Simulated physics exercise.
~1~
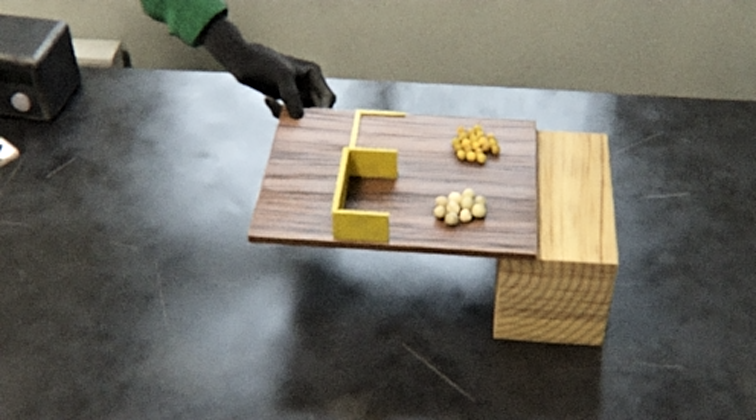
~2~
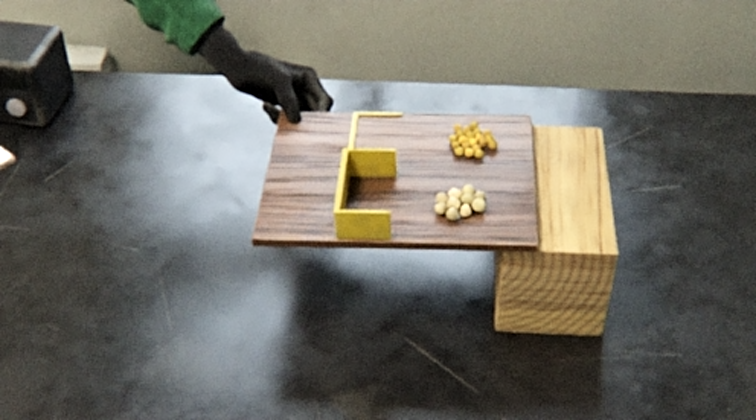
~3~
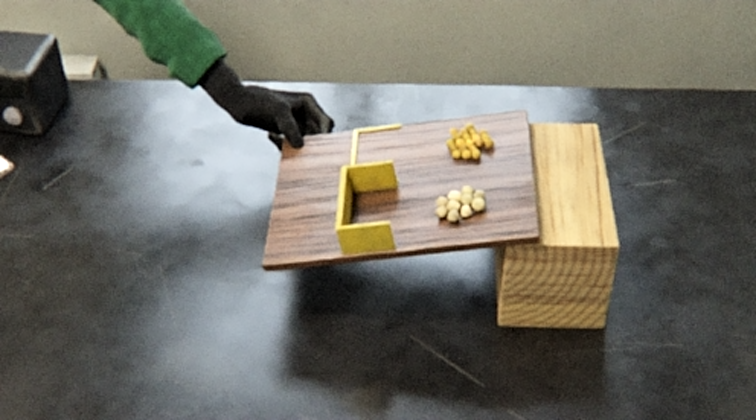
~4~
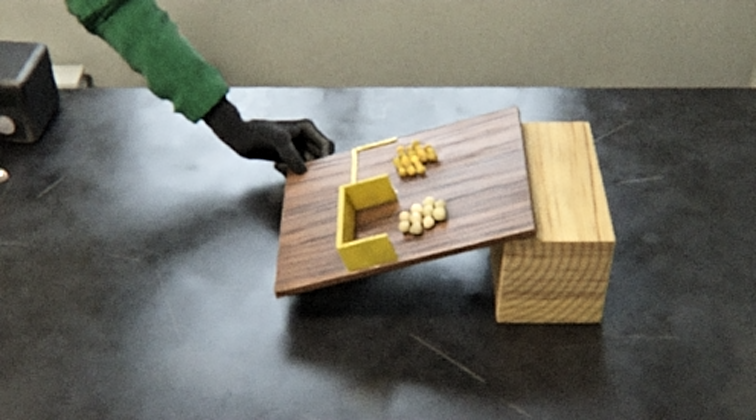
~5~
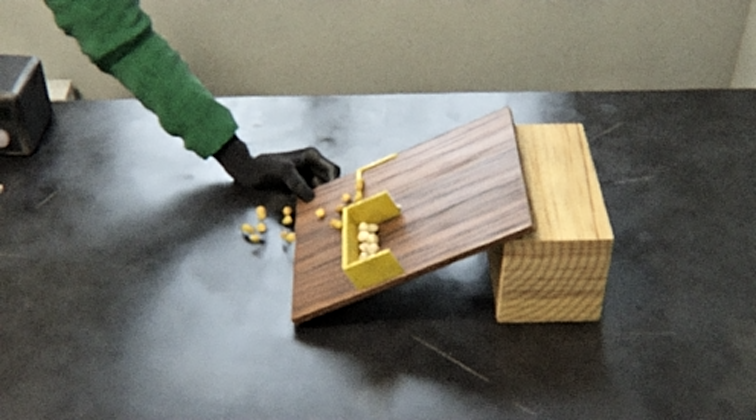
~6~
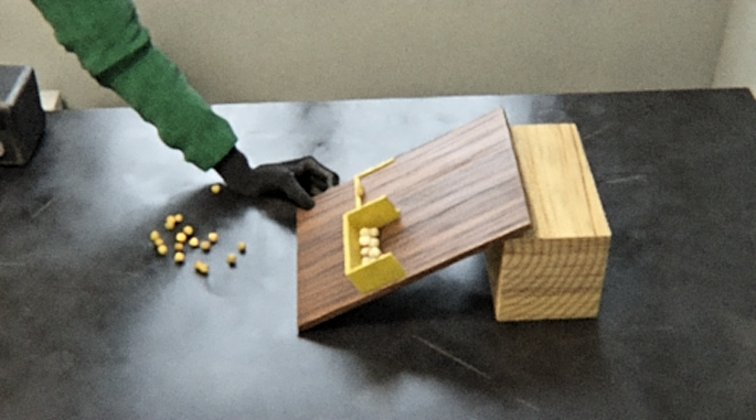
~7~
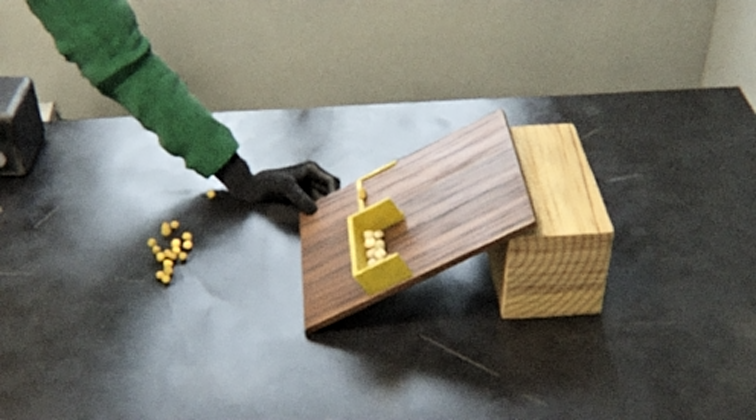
In the video, a gloved hand lowers one end of a wooden board resting on a block, and two heaps of small balls slide down toward yellow barriers. The pale front heap stays behind its barrier, while nearly all the orange back heap spills onto the table.
